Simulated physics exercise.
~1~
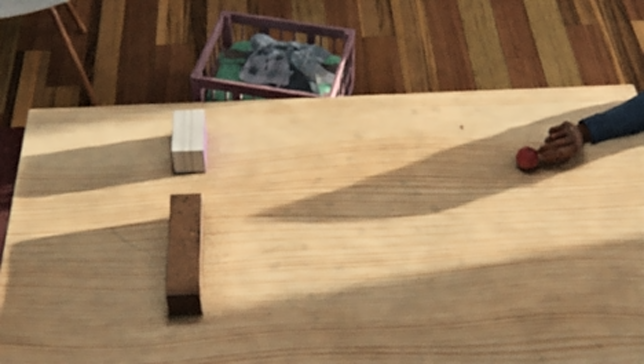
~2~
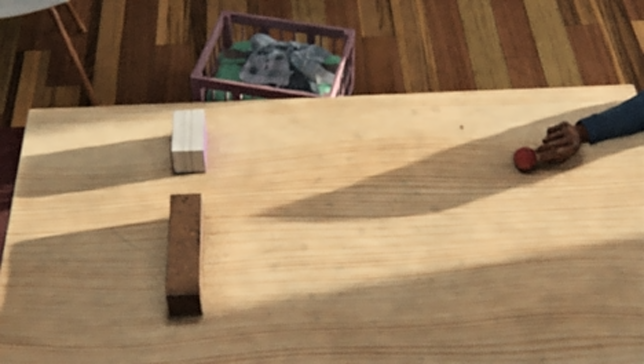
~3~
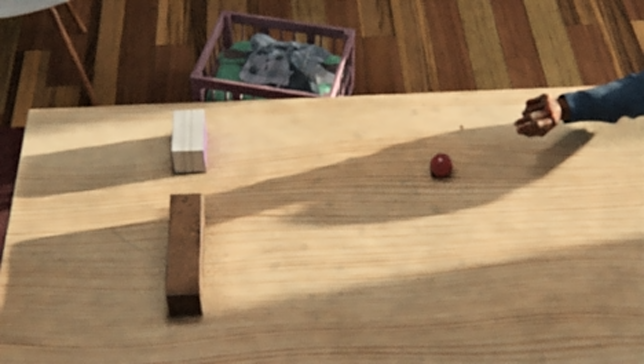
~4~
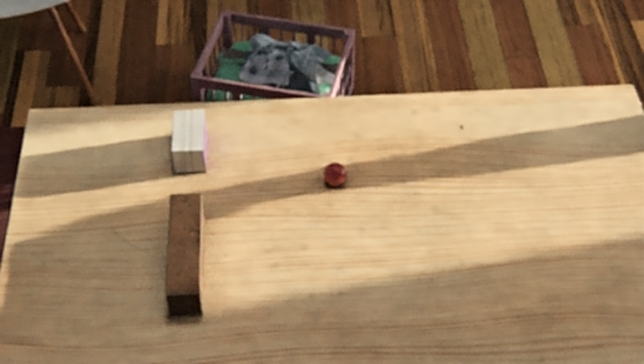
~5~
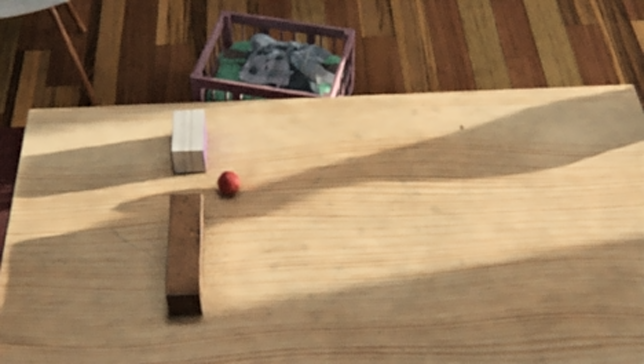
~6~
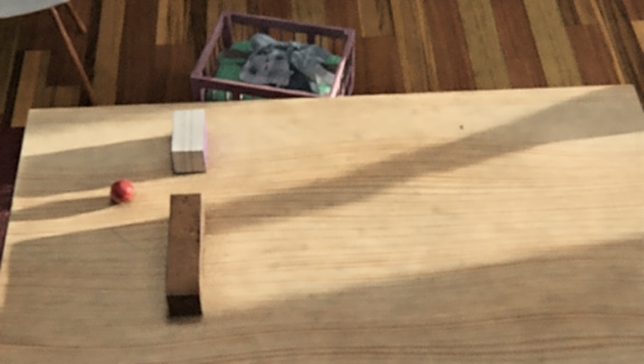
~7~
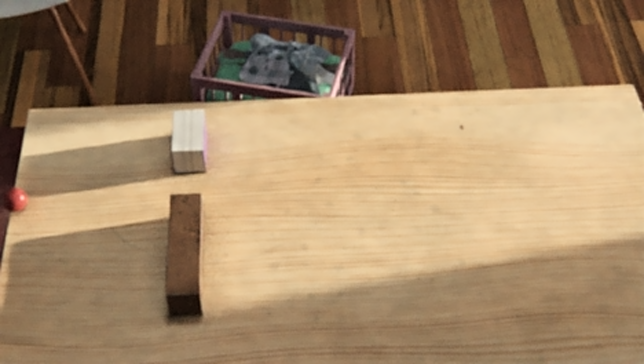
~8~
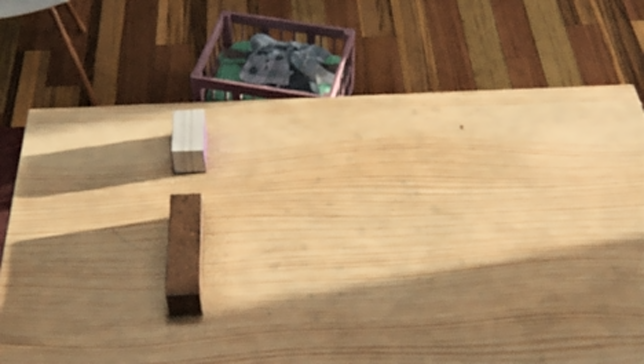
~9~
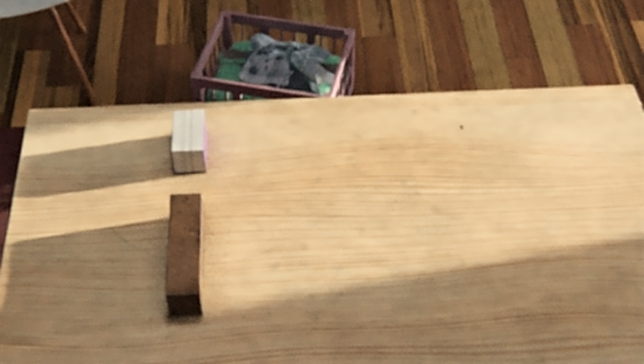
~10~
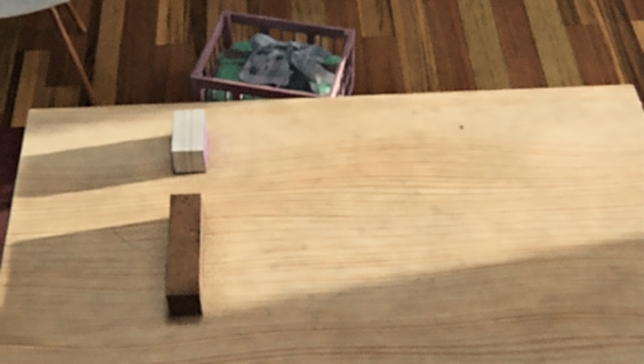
On a wooden table, a hand released a small red ball-like object and drew back as it rolled left, passing through the gap between a brown block and a pale, book-like block before reaching the left edge and disappearing from view.
